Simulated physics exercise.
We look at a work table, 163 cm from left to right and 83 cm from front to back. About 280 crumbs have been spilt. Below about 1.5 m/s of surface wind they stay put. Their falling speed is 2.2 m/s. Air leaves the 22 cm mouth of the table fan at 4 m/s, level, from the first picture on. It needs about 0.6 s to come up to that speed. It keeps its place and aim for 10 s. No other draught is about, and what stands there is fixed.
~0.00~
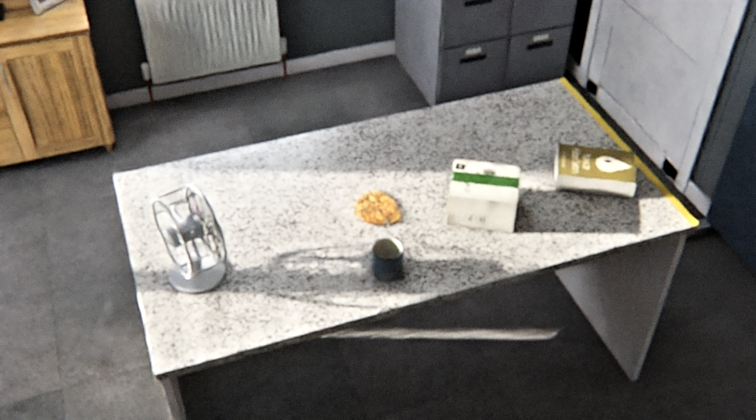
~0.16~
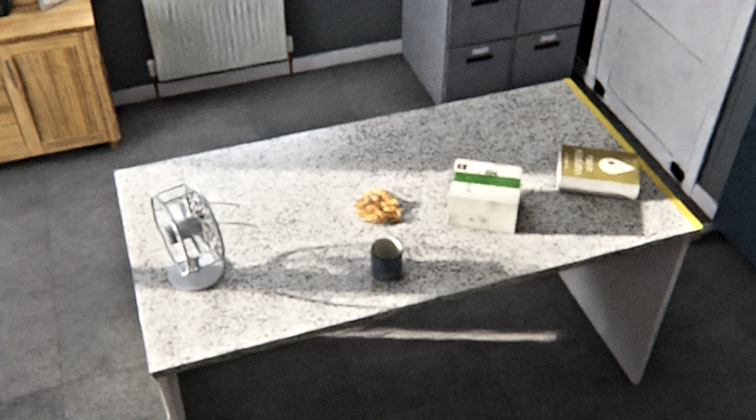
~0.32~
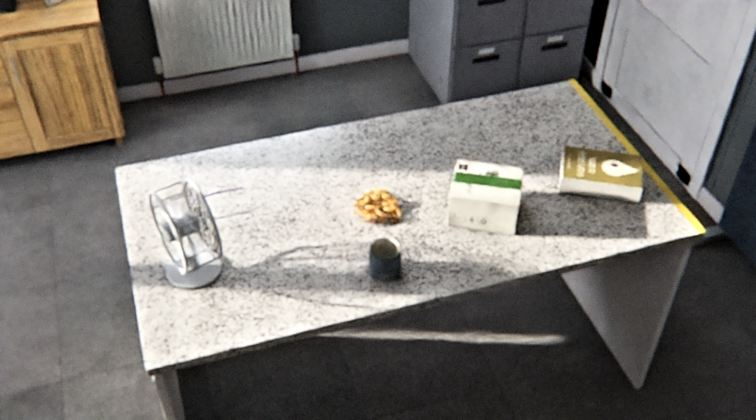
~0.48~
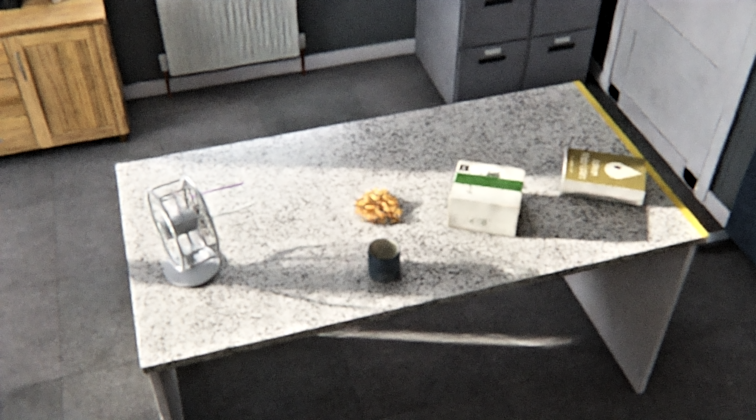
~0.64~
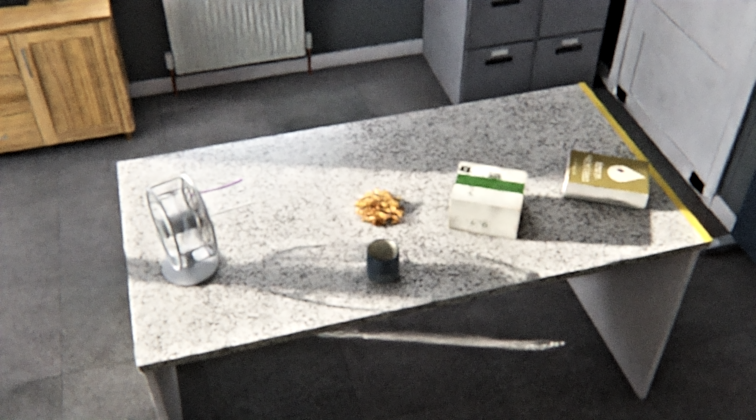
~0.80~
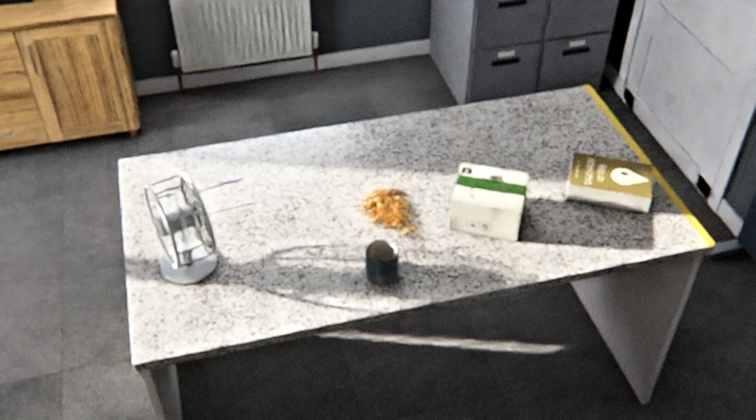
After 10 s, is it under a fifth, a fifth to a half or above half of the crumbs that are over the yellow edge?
By then over half are over the yellow edge.
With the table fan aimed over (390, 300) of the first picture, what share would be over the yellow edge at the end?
It would be near 0 %.
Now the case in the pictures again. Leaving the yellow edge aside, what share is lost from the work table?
Some 2 per cent.
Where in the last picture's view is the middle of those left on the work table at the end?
At about (444, 231).
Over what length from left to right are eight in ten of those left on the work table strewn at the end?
About 10 cm.
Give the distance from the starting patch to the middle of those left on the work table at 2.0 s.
About 20 cm.
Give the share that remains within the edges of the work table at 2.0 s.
Some 30 per cent.
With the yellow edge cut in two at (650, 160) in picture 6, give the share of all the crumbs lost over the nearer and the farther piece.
About 0 % nearer and 80 % farther.
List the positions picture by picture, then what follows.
In the first frame, the middle of the crumbs is near (377, 209), none has stirred yet and the mouth of the table fan is at (189, 231).
In the second frame, the middle of the crumbs is near (378, 207), none has stirred yet and the yellow edge is centred on (629, 145).
In the third frame, the middle of the crumbs is near (378, 207), none has stirred yet, the top of a mug is at (386, 248) and the top of a box is at (488, 182).
In the fourth frame, the middle of the crumbs is near (378, 207) and none has stirred yet.
In the fifth frame, the middle of the crumbs is near (379, 207) and about 1 % have left their places.
In the sixth frame, the middle of the crumbs is near (386, 206), the farthest in sight from the table fan is at (405, 195) and about 50 % have left their places.
After 2.0 s the count stands so, 70 % are over the yellow edge; the middle of those still in play is near (456, 208).
After 3.2 s the count stands so, 79 % are over the yellow edge; the middle of those still in play is near (446, 220).
After 5.5 s the count stands so, 82 % are over the yellow edge; the middle of those still in play is near (446, 222).
After 10.0 s, at the end, 82 % are over the yellow edge; the middle of those still in play is near (444, 231).
